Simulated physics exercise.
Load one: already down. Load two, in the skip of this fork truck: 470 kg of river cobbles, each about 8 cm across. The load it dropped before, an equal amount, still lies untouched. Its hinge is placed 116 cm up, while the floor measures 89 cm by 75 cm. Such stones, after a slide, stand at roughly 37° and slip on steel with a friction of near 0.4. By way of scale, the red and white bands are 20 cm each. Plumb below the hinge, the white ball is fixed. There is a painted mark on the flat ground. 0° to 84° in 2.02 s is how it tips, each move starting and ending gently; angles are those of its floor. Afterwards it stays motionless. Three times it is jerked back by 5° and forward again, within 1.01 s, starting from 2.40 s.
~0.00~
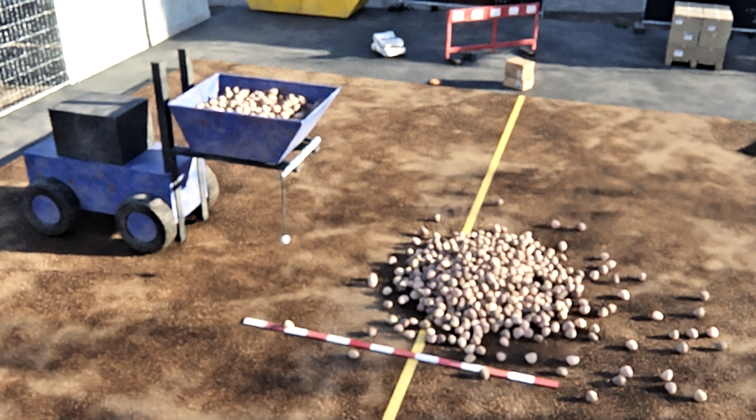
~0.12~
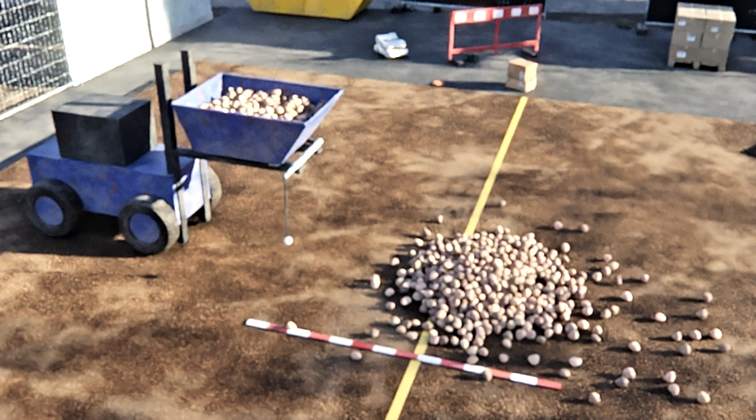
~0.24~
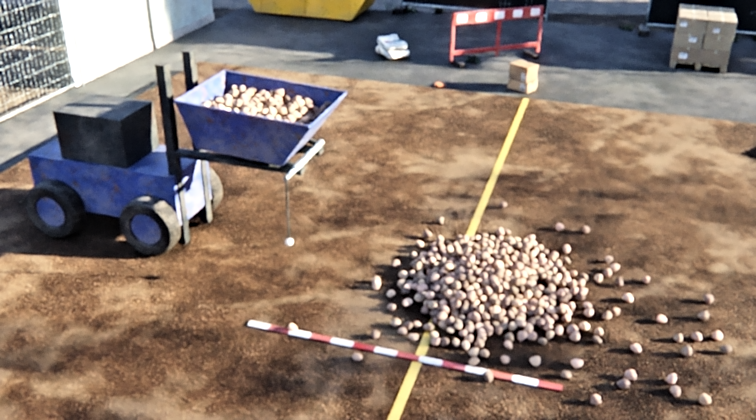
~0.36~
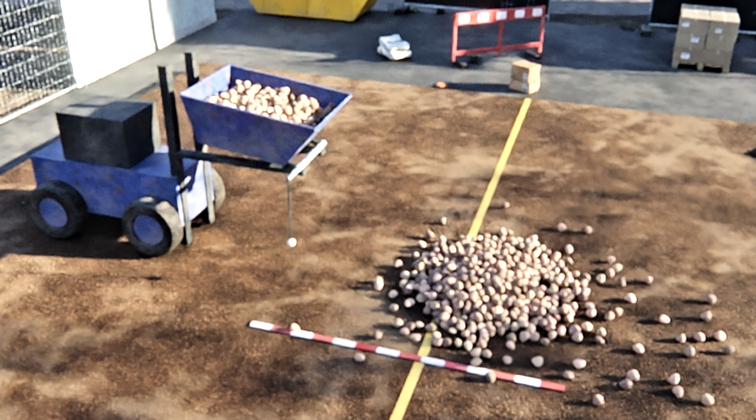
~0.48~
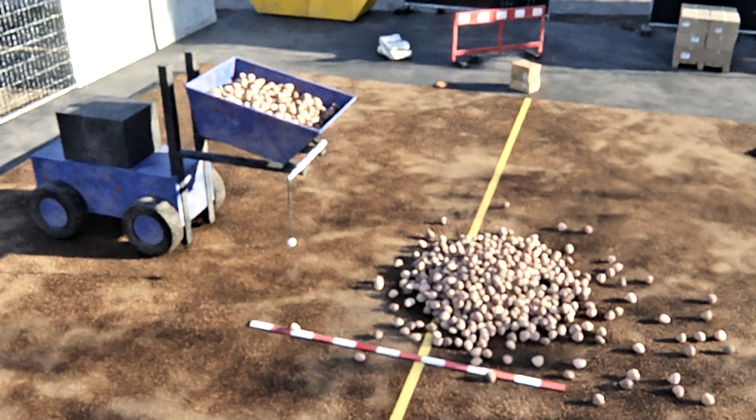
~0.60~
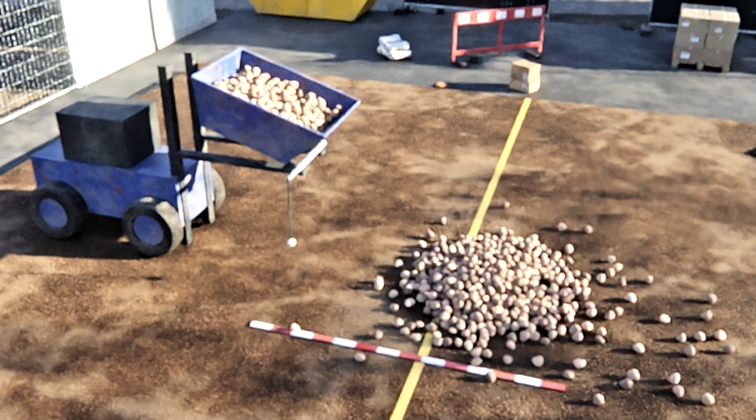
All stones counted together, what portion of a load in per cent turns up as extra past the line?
About 13 percent of a load.
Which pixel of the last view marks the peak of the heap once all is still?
Somewhere close to (429, 251).
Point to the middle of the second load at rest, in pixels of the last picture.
Middle: Approx. (416, 267) px.
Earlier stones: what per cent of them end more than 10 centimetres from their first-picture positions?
Around 5 in a hundred.
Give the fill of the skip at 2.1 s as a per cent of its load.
Held: Around 40 % of the load.
After 1.5 s the floor is at 71°; in per cent of one load, 98 in the skip, 22 short of the line, 80 past the line; the foremost stones are at (711, 350).
After 2.1 s the floor is at 84°; in per cent of one load, 38 in the skip, 80 short of the line, 81 past the line; the foremost stones are at (711, 350).
After 3.9 s the floor is at 84°; in per cent of one load, 0 in the skip, 107 short of the line, 93 past the line; the foremost stones are at (711, 350).
After 6.4 s the floor is at 84°; in per cent of one load, 0 in the skip, 107 short of the line, 93 past the line; the foremost stones are at (711, 350). Net gain past the line, 13.
